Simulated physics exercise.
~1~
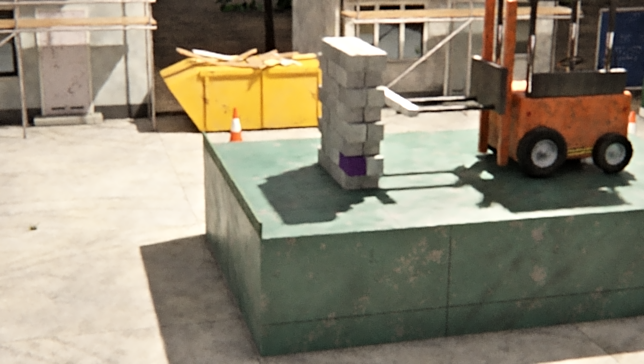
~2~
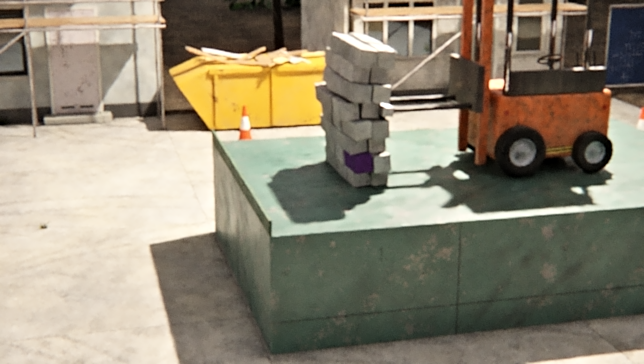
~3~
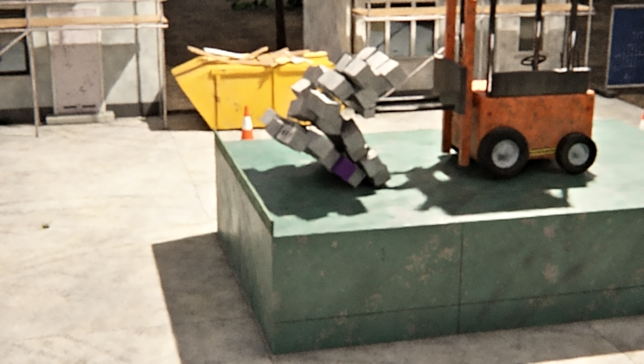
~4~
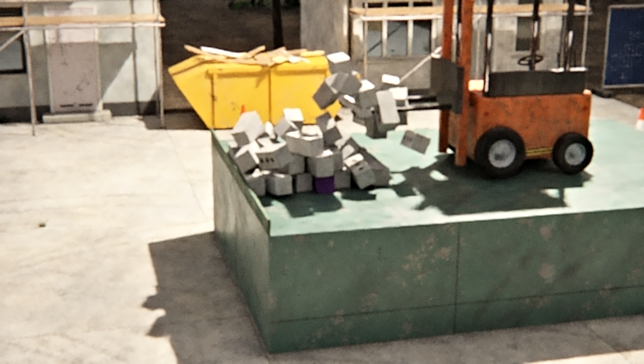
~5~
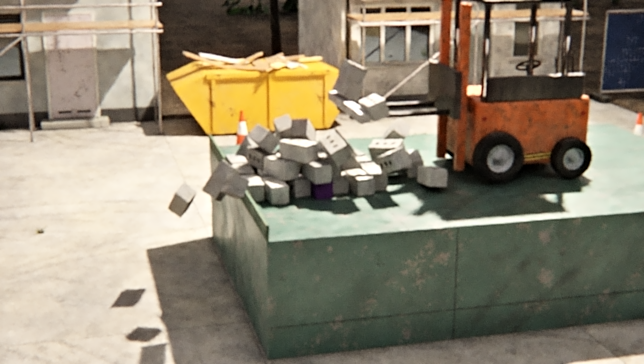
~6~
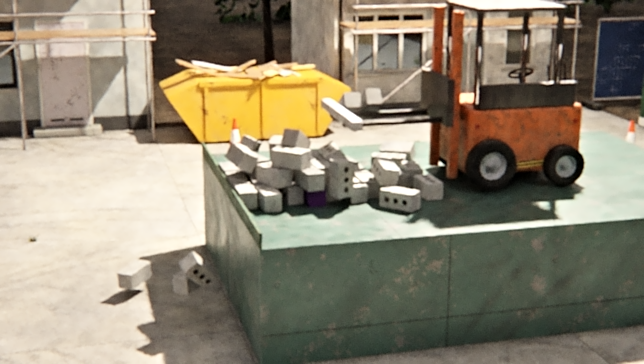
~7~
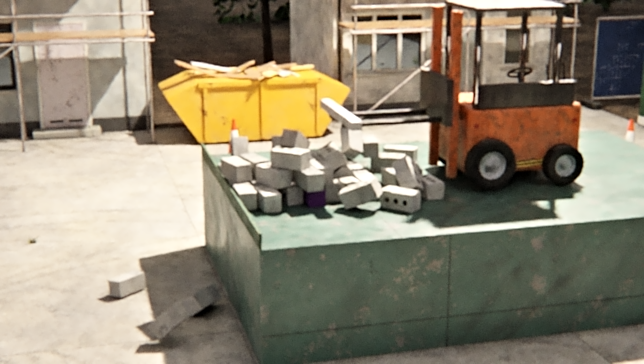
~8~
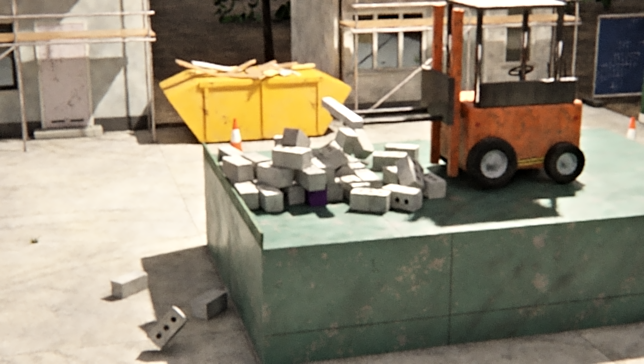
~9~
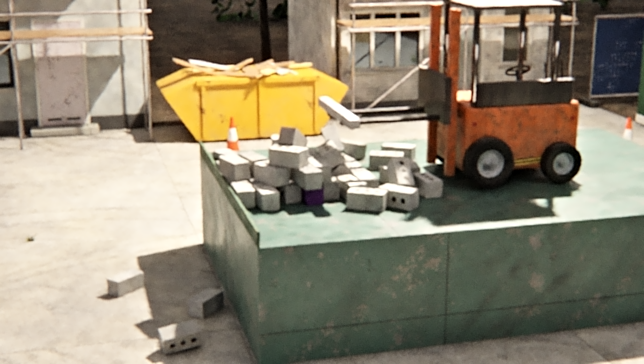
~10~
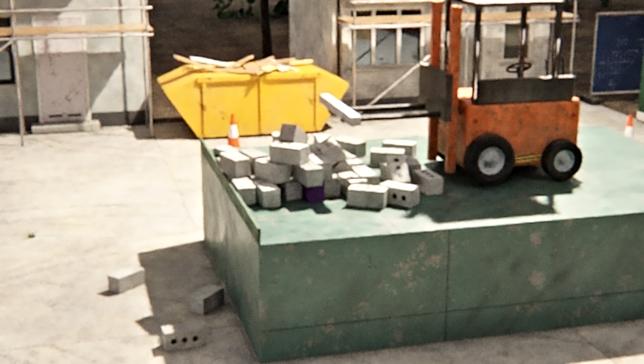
The video shows an orange forklift pushing a beam into a tall stack of gray concrete blocks on a green platform, toppling it leftward into a heap around a purple block, while a few blocks tumble over the edge and settle on the ground below.
